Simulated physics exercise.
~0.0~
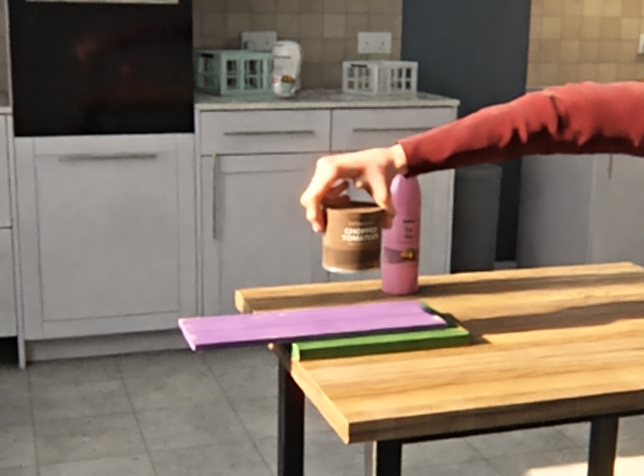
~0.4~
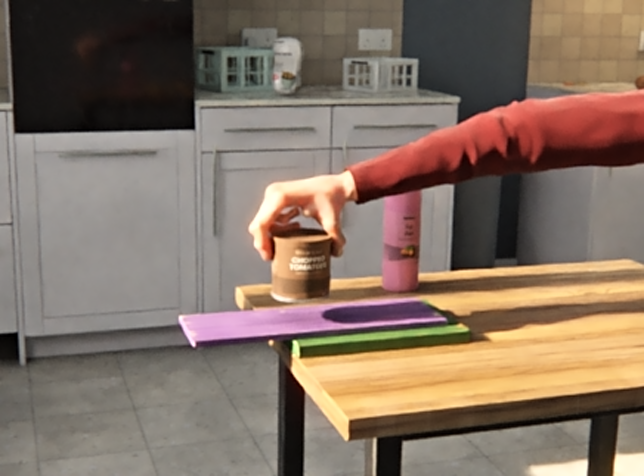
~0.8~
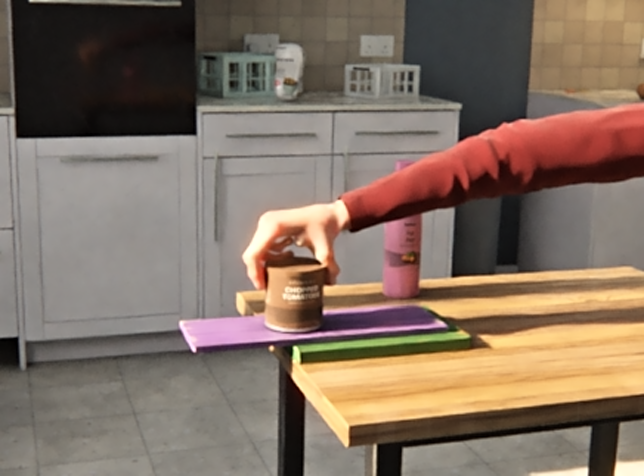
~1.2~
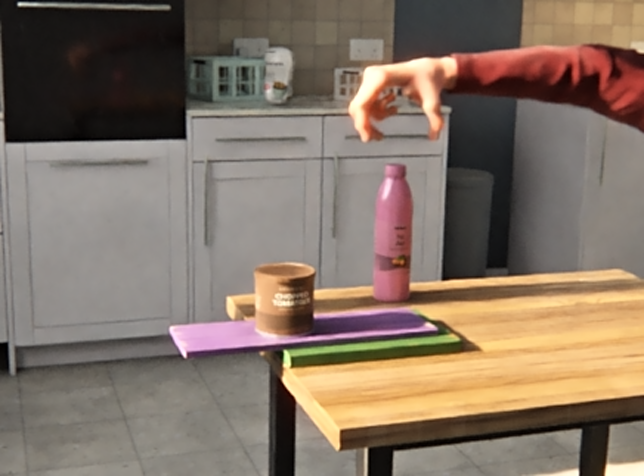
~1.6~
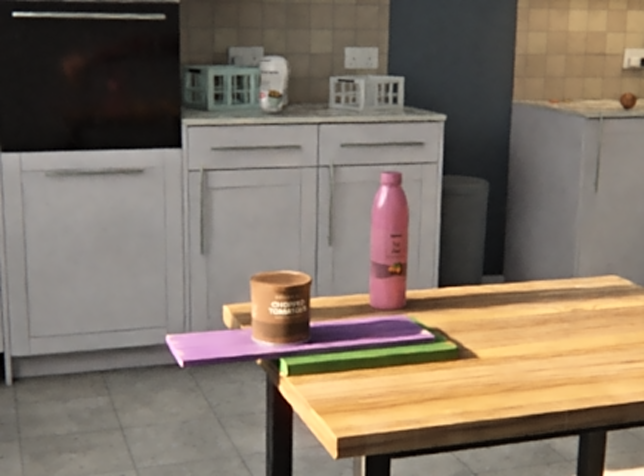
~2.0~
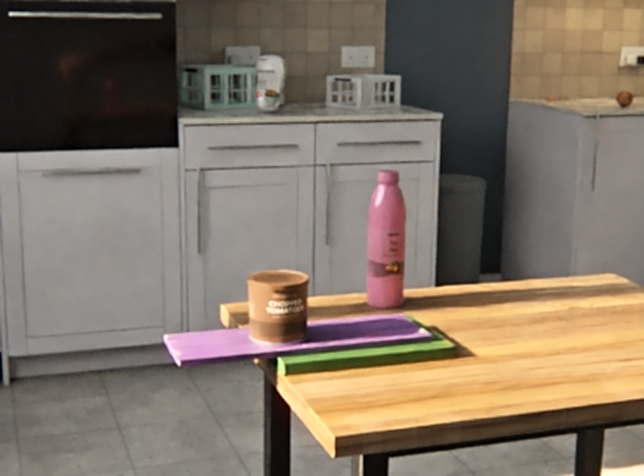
Hand lowering a brown tin onto a purple board jutting over a wooden table's end, then withdrawing as everything stays balanced.
